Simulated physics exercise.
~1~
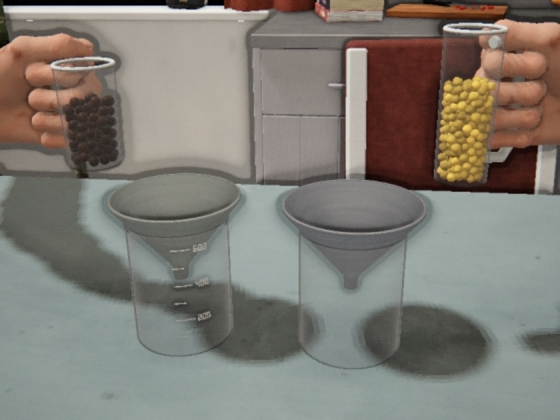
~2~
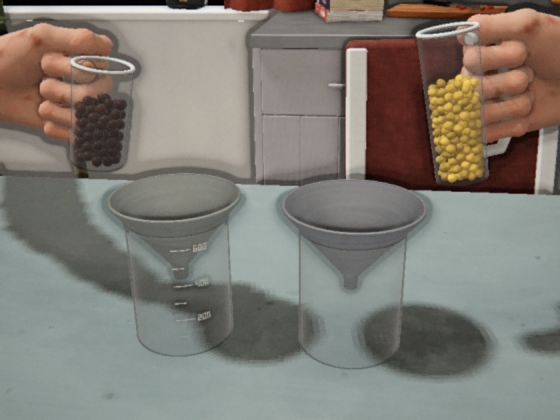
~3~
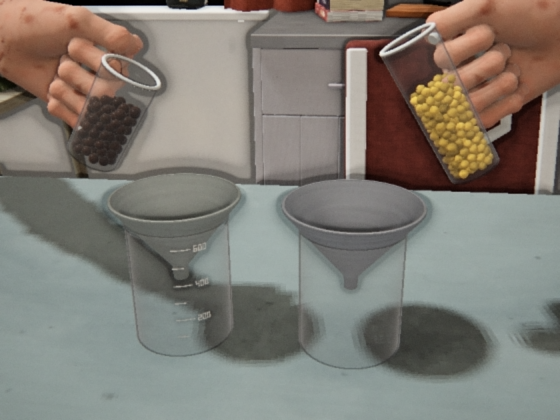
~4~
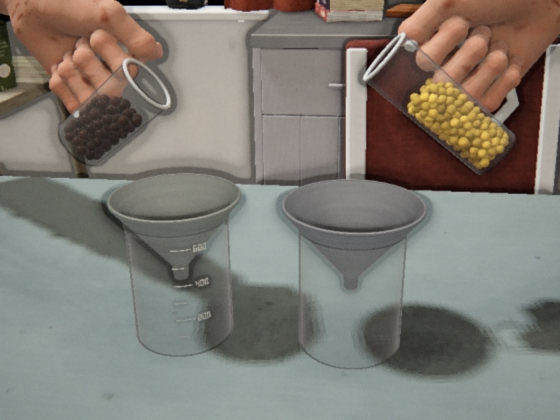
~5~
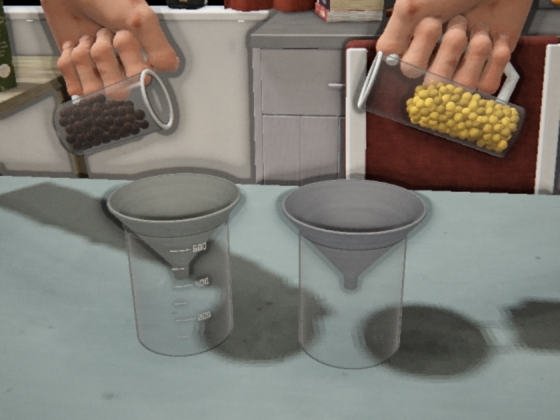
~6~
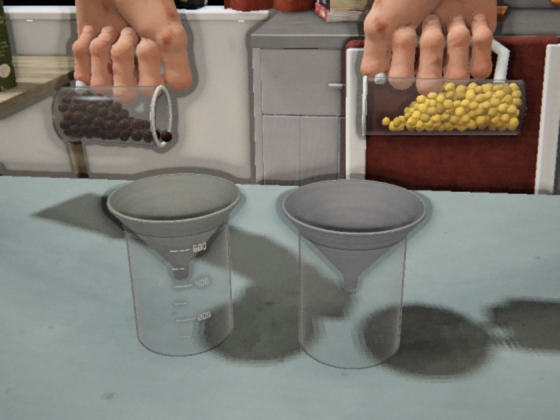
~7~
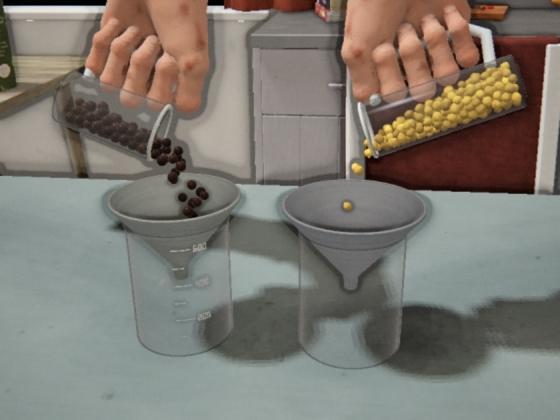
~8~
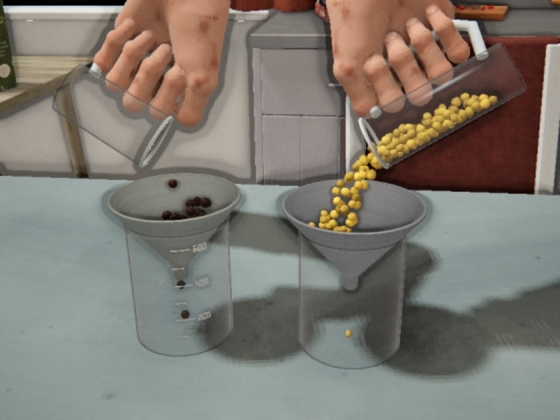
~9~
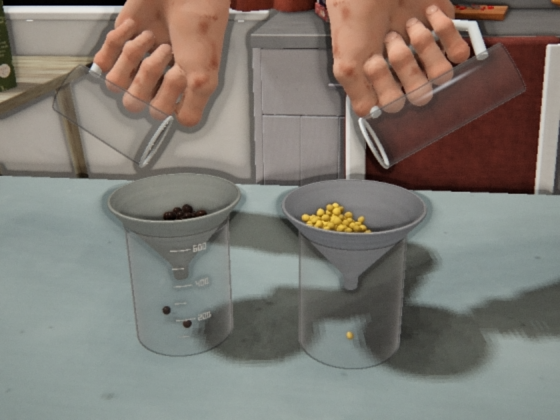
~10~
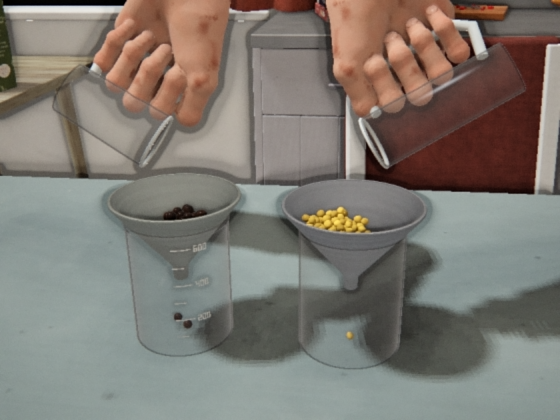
Two hands hold clear cups above a pale blue-green table, dark brown beads on the left and yellow ones on the right, seen from the front by a still camera. Below them stand two clear jars, each with a grey funnel in its mouth, before cabinets and a red panel. The hands tip the cups inward until they lie sideways. The dark beads spill first, and the yellow ones follow until both cups are empty. A few beads drop into each jar, but most stay jammed in both funnels.
